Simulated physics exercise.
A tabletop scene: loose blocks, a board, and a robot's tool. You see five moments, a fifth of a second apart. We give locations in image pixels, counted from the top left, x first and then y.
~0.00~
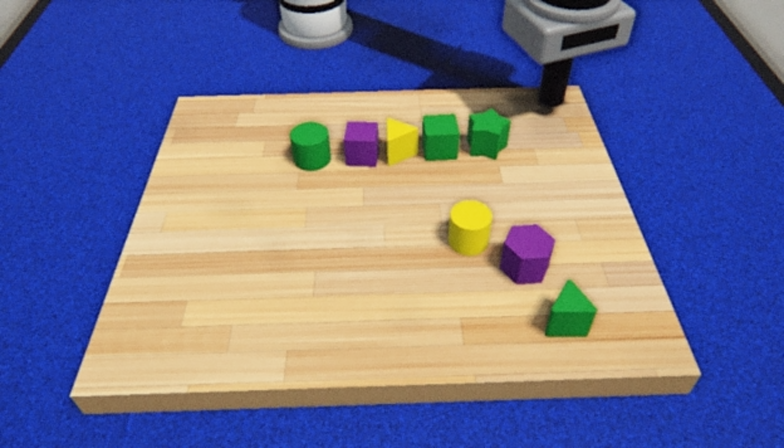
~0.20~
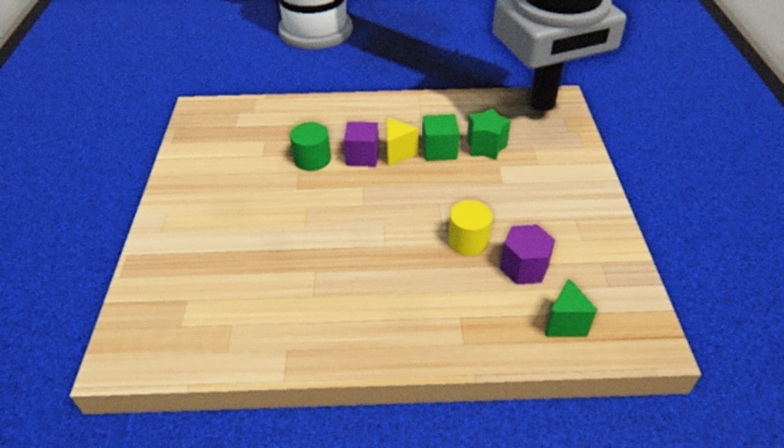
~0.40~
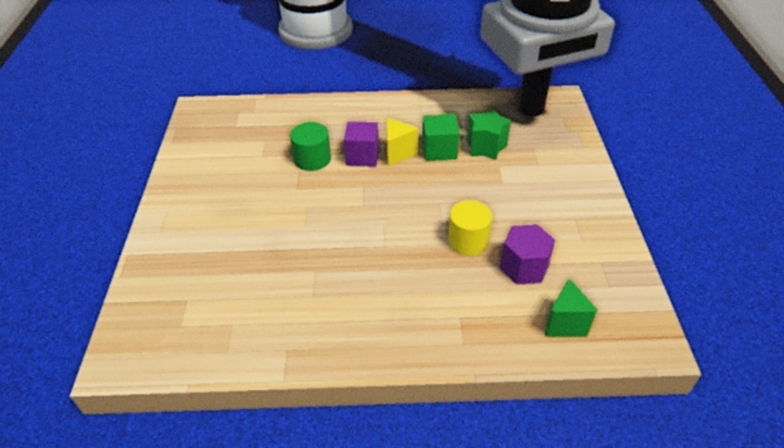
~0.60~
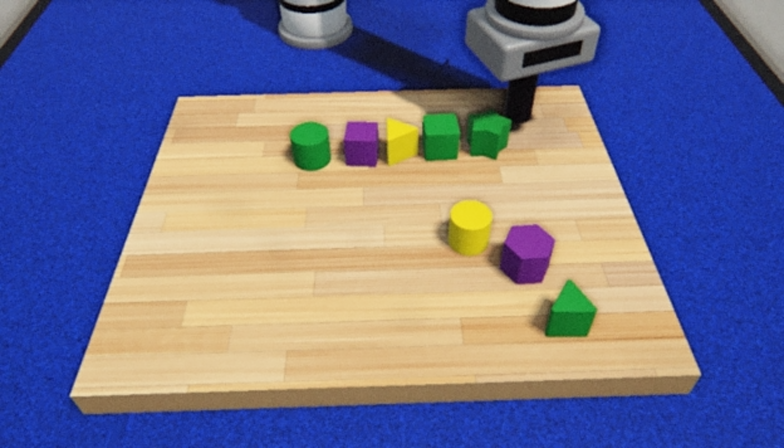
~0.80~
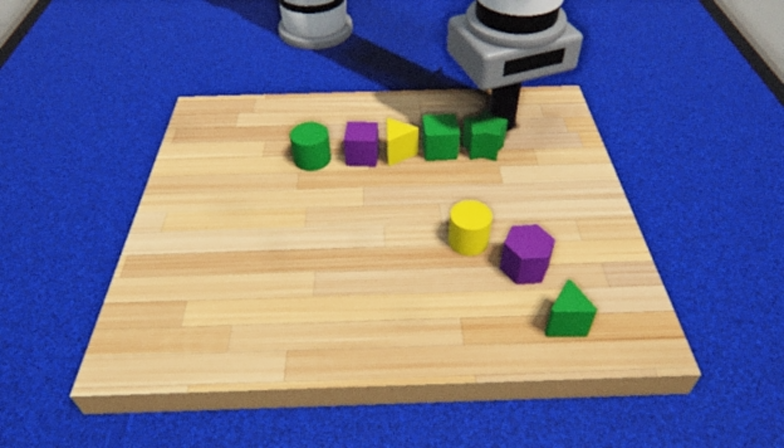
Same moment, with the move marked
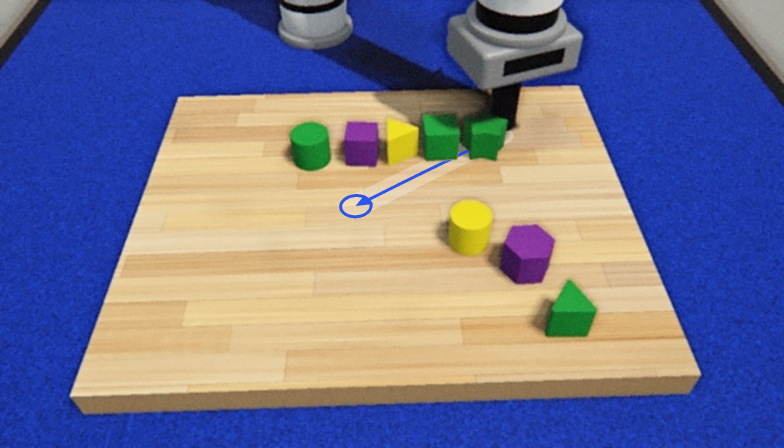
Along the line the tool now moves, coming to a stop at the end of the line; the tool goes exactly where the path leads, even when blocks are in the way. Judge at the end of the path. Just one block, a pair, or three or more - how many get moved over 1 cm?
I expect three or more blocks to move.
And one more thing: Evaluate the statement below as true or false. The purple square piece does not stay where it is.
True.
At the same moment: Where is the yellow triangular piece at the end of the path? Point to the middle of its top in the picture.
Somewhere near (366, 118).
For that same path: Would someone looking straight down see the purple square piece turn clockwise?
No, that is not what happens.
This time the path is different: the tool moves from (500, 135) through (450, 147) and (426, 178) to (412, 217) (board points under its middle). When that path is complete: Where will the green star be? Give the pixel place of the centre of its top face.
The answer is (462, 149).
Path on the board, straight from (500, 135) to (356, 206).
What follows on the original path. One third of the way, tool at (455, 147); purple square piece at (358, 130); yellow triangular piece at (383, 127); green square piece at (419, 131), turned 40° clockwise; green star at (449, 150), turned 25° anticlockwise.
Two thirds of the way, tool at (406, 170); purple square piece at (341, 127), turned 20° anticlockwise; yellow triangular piece at (366, 118), turned 15° anticlockwise; green square piece at (379, 139), turned 110° clockwise; green star at (432, 169), turned 80° anticlockwise.
At the end, tool at (355, 195); purple square piece at (341, 127), turned 20° anticlockwise; yellow triangular piece at (366, 118), turned 15° anticlockwise; green square piece at (376, 140), turned 130° clockwise; green star at (432, 169), turned 85° anticlockwise.
